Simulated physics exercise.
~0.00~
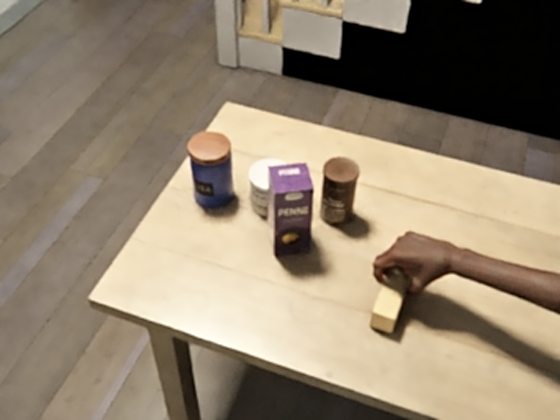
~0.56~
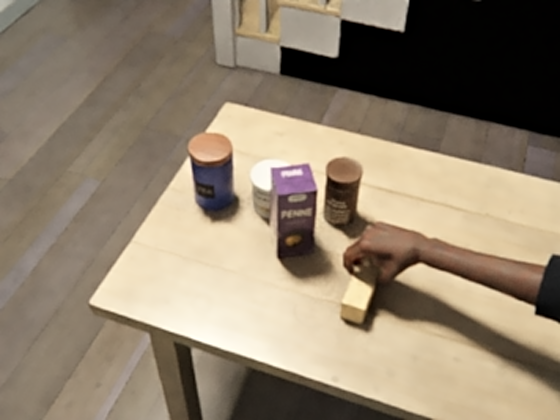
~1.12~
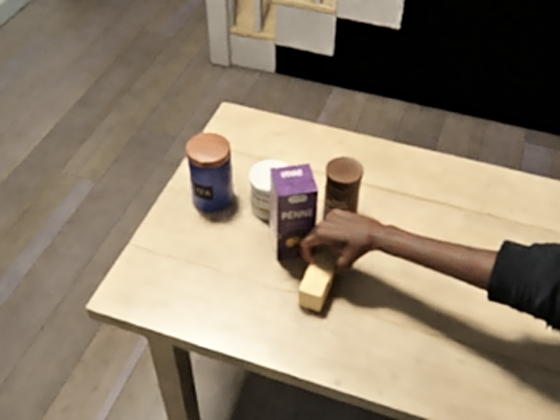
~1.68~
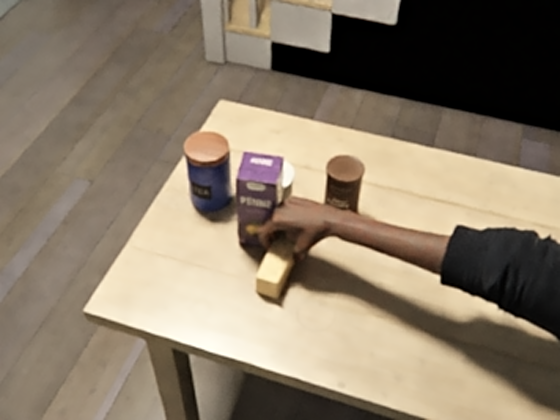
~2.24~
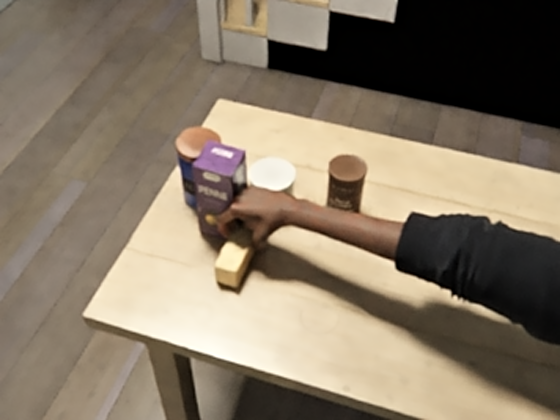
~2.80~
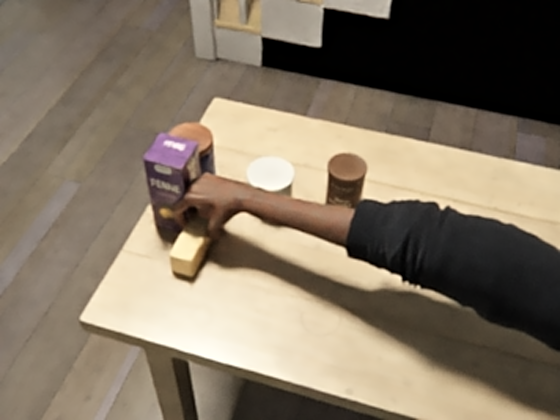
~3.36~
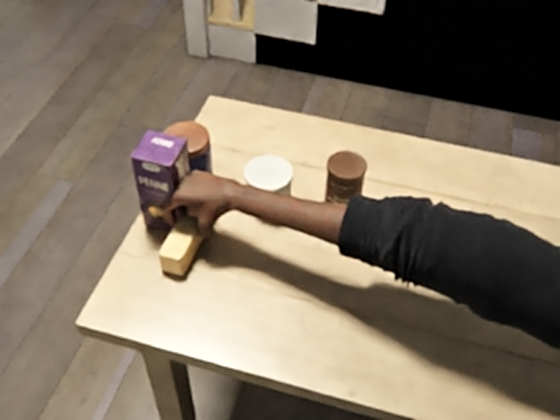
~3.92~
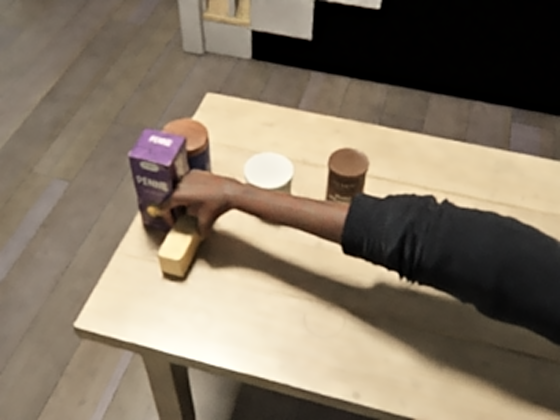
A tall purple penne carton stands among a blue jar with a copper-coloured lid on its left, a white tin behind it and a brown tin to its right, all on a pale wooden table seen from above at an angle. From the right, a hand in a dark sleeve slides a small wooden block leftward. The block reaches the carton and pushes it, still upright, past the white tin toward the jar. The jar shifts slightly back as the carton moves in front of it. The hand stops with the carton standing near the table's left edge, and everything remains upright on the table.
